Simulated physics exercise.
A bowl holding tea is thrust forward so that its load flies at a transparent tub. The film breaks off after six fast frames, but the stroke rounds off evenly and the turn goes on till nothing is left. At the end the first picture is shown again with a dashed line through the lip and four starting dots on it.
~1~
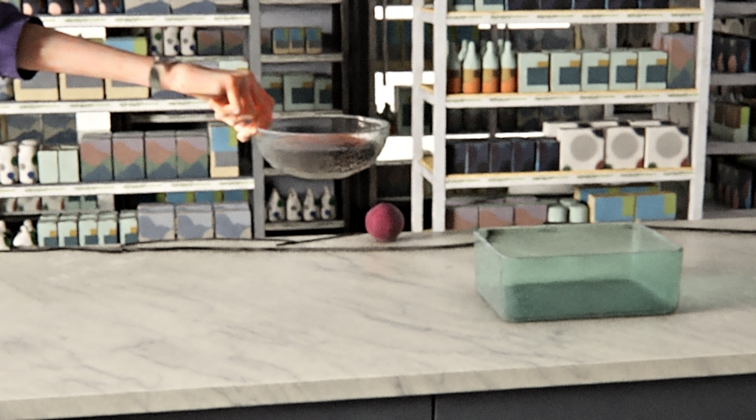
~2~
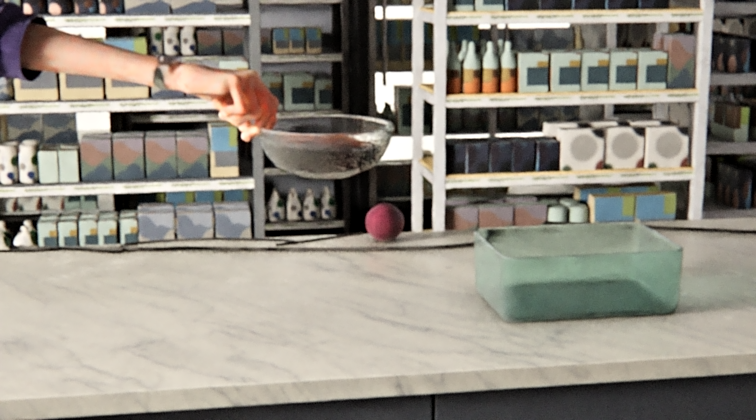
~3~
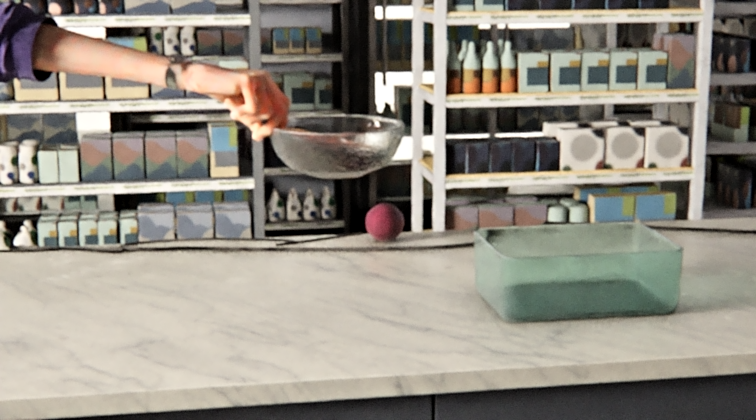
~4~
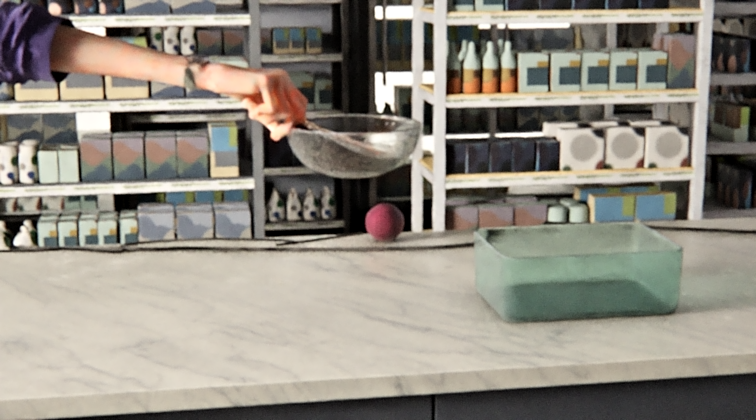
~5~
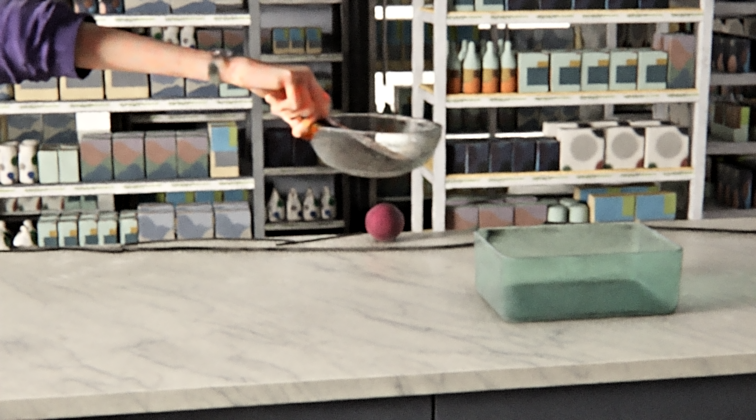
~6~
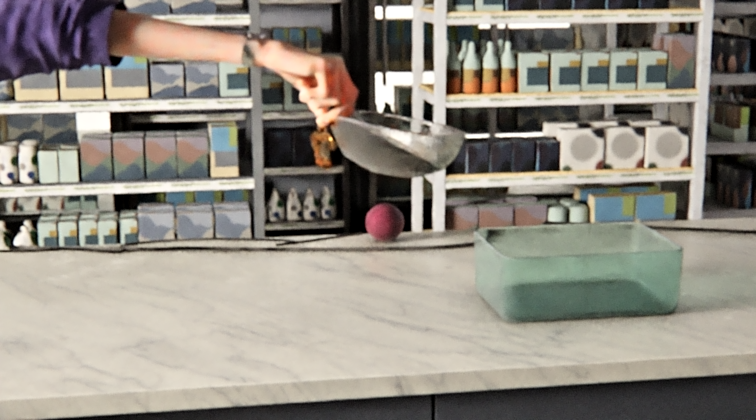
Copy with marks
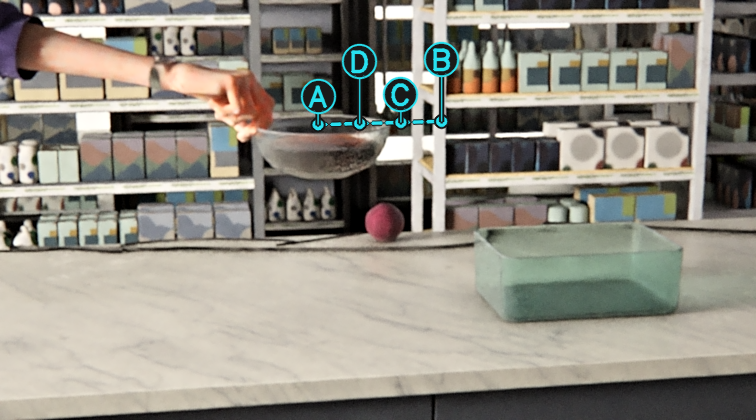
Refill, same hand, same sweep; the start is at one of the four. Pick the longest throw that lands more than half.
Choose A.
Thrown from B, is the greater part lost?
No, not at all.
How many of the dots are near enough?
All four.
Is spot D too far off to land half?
No.
On the marked copy, A at (318, 124); B at (441, 121); C at (400, 122); D at (359, 123).
With A, about 64 % lands in the tub, 29 % falls short and 8 % goes beside or beyond.
With B, about 69 % lands in the tub, 6 % falls short and 26 % goes beside or beyond.
With C, about 85 % lands in the tub, 8 % falls short and 6 % goes beside or beyond.
With D, about 80 % lands in the tub, 14 % falls short and 6 % goes beside or beyond.
